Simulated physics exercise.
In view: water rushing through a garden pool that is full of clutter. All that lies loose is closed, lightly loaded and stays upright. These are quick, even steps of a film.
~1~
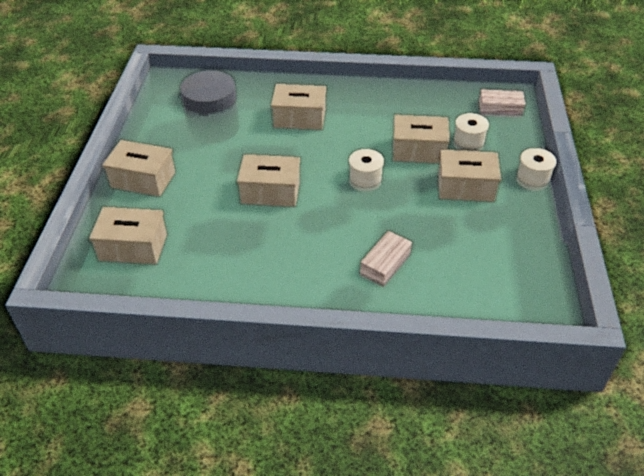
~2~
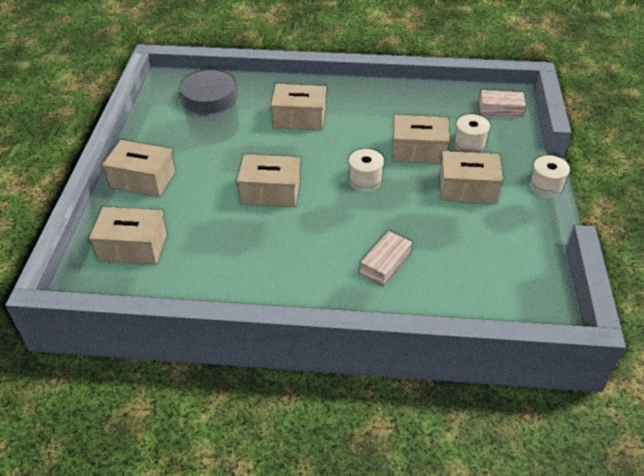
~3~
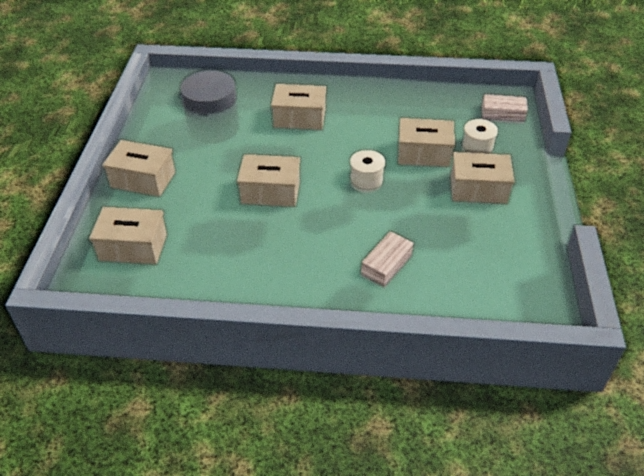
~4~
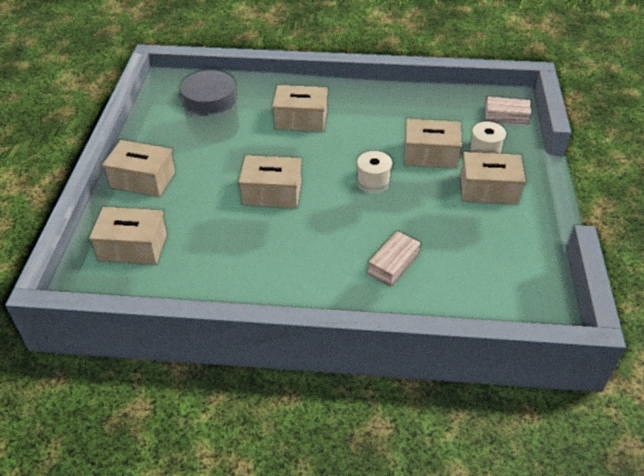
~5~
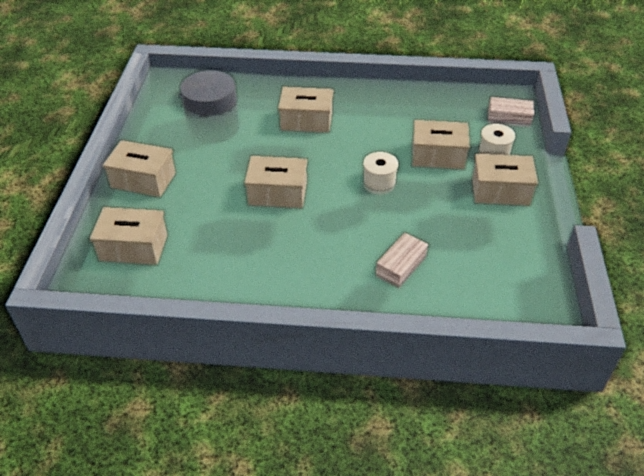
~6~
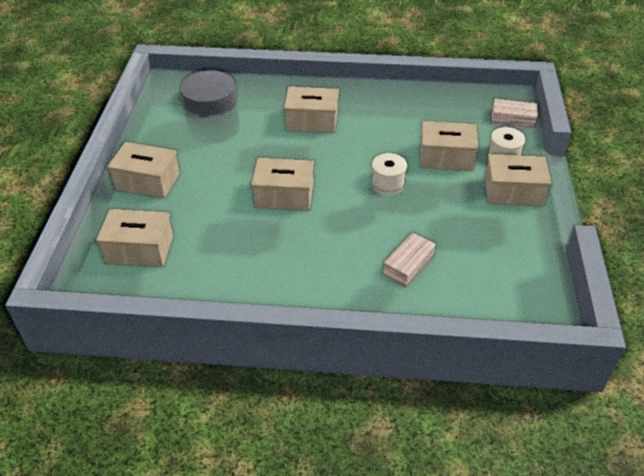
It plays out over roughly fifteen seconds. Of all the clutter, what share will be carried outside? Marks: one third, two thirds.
Share: From one to two thirds.
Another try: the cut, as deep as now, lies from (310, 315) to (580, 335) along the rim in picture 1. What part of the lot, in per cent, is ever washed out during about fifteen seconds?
I make it 10 per cent.
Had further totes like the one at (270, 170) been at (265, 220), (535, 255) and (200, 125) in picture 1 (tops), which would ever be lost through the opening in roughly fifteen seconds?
One after the other: Still in, carried outside, no.
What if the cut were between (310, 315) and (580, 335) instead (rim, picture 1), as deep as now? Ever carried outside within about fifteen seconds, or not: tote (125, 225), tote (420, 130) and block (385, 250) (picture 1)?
In turn: Kept in, still in, washed out.
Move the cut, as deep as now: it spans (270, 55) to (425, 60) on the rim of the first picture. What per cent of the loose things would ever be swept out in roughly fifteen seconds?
Roughly 30 per cent.
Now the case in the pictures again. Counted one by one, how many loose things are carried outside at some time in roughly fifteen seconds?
That makes 5.
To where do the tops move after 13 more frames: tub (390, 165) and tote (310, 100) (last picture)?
At about (460, 171) and (347, 104).
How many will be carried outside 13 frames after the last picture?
I count 3.
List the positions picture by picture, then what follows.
In the first frame, a tote at (470, 164) floats; a tub at (472, 123), afloat; 0 of 11 have shifted.
In the second frame, a tote at (472, 166) floats; a tub at (473, 125), afloat; 1 of 11 have shifted.
In the third frame, a tote at (483, 167), afloat, close to its start; a tub at (481, 129), afloat, close to its start; 3 of 11 have shifted.
In the fourth frame, a tote at (494, 167), afloat, close to its start; a tub at (489, 132), afloat, close to its start; 7 of 11 have shifted.
In the fifth frame, a tote at (506, 168), afloat, close to its start; a tub at (498, 134) floats, close to its start; 8 of 11 have shifted.
In the sixth frame, a tote at (519, 169) floats, a stride from its start; a tub at (508, 138), afloat, close to its start; 9 of 11 have shifted.
A moment on, 2 of 11 are out; 9 afloat.
Next, 3 of 11 are out; 8 afloat.
Later, 5 of 11 are out; 6 afloat.
In the end, 5 of 11 are out; 6 afloat.
